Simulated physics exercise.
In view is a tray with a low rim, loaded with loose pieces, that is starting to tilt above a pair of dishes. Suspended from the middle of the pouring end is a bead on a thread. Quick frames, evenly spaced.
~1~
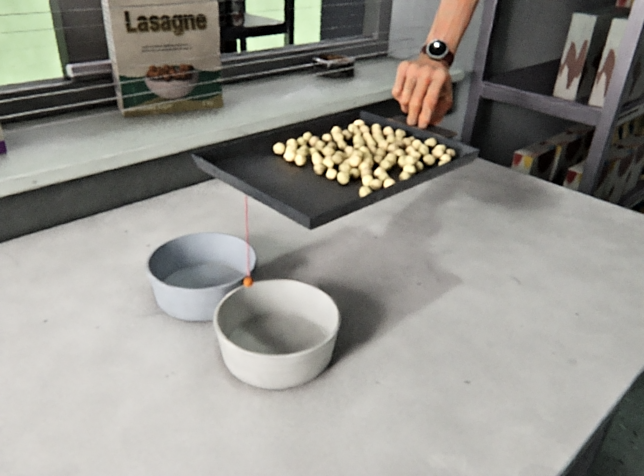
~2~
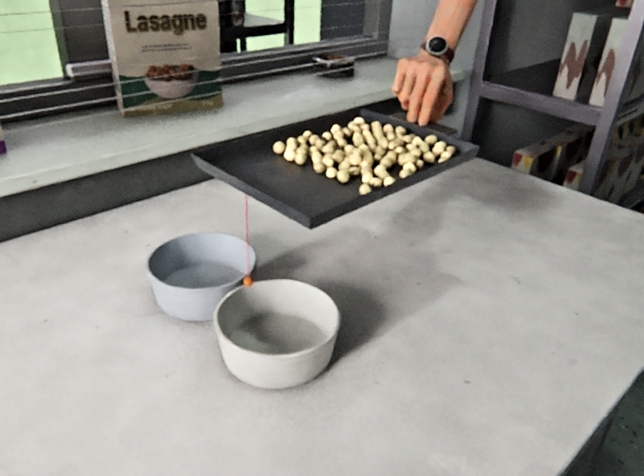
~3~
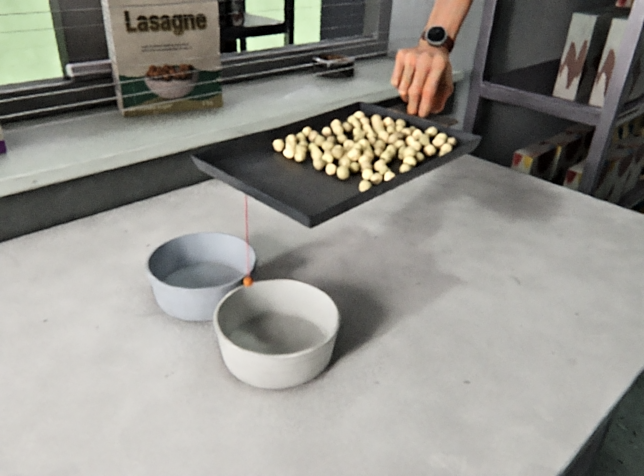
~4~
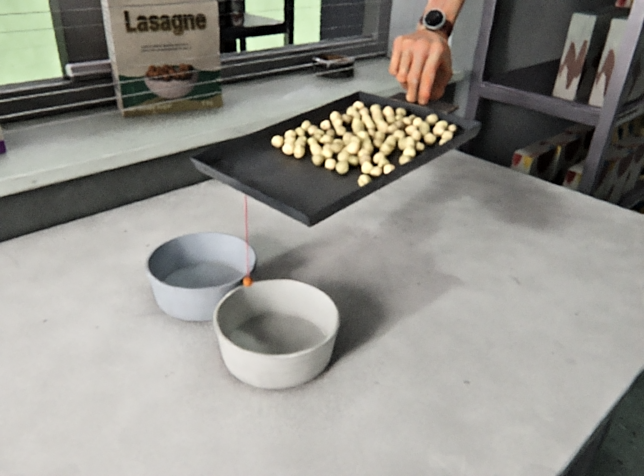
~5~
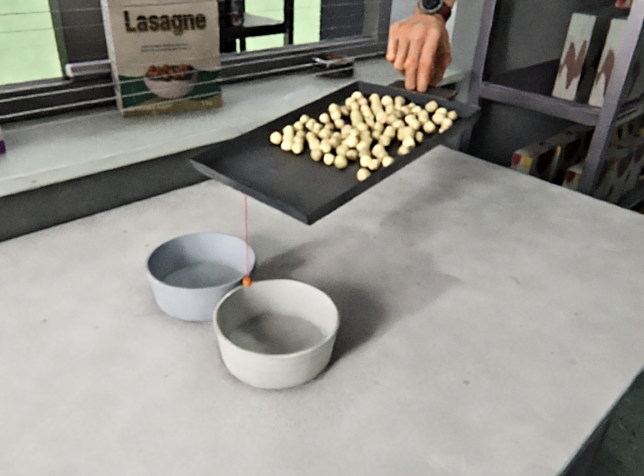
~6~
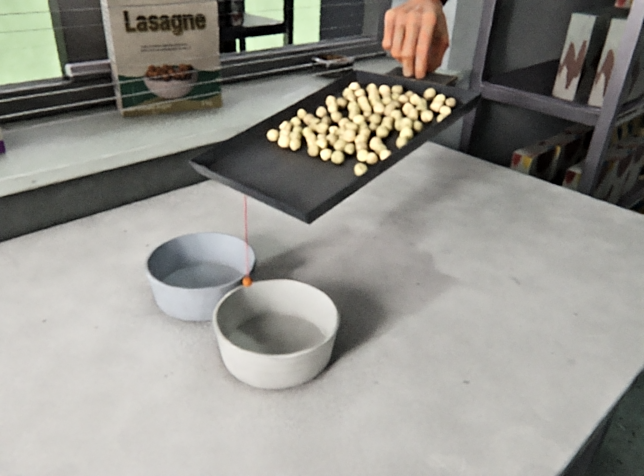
A hand slowly raising the far end of a dark tray of macadamia nuts, tilting it above two bowls on a table.
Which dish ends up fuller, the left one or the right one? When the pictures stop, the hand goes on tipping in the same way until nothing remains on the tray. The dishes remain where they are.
The left one.
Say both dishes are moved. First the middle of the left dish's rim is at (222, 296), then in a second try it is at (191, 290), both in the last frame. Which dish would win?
For the first position it is the one at left; for the second, the one at left.
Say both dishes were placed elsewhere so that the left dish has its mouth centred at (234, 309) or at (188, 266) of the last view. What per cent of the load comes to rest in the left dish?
Roughly 50% on the first try and 60% on the second.
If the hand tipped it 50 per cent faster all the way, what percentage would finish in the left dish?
I'd expect close to 50 per cent.
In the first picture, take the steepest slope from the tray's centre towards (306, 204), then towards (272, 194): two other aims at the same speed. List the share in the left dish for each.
Shares: About 0 in a hundred, then about 0 in a hundred.
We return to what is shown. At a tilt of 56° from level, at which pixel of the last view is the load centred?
Close to (235, 164).
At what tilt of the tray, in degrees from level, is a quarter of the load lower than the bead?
Around 70 degrees of turn.
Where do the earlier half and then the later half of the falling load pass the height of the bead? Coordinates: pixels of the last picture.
The early half goes through (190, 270), the late half through (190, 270).
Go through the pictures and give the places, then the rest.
The first frame shows corners of the pouring end at (198, 154) and (311, 214), level; middle of the load at (364, 153), macadamia nuts; left dish at (156, 292); right dish at (228, 356); bead on its thread at (249, 282).
The second frame shows corners of the pouring end at (197, 154) and (311, 214), level; middle of the load at (364, 151).
The third frame shows corners of the pouring end at (197, 155) and (310, 213), tipped barely, lowest at the left corner; middle of the load at (364, 145).
The fourth frame shows corners of the pouring end at (196, 157) and (309, 212), tipped a little, lowest at the left corner; middle of the load at (363, 137).
The fifth frame shows corners of the pouring end at (195, 158) and (307, 211), tipped a little, lowest at the left corner; middle of the load at (362, 129).
The sixth frame shows corners of the pouring end at (194, 160) and (306, 210), tipped a little, lowest at the left corner; middle of the load at (359, 121); left dish at (155, 292); right dish at (227, 356).
Soon, tray tipped steeply; most on the tray; a stray few in the right dish; a small part in the left dish; a stray few outside both; a small part in the air.
A while on, tray tipped right over; about two thirds on the tray; a small part in the right dish; a small part in the left dish; a small part outside both; a small part in the air.
Towards the end, tray tipped past a quarter turn; a small part in the right dish; about half in the left dish; about half outside both.
Finally, tray tipped past a quarter turn; a small part in the right dish; about half in the left dish; about half outside both.
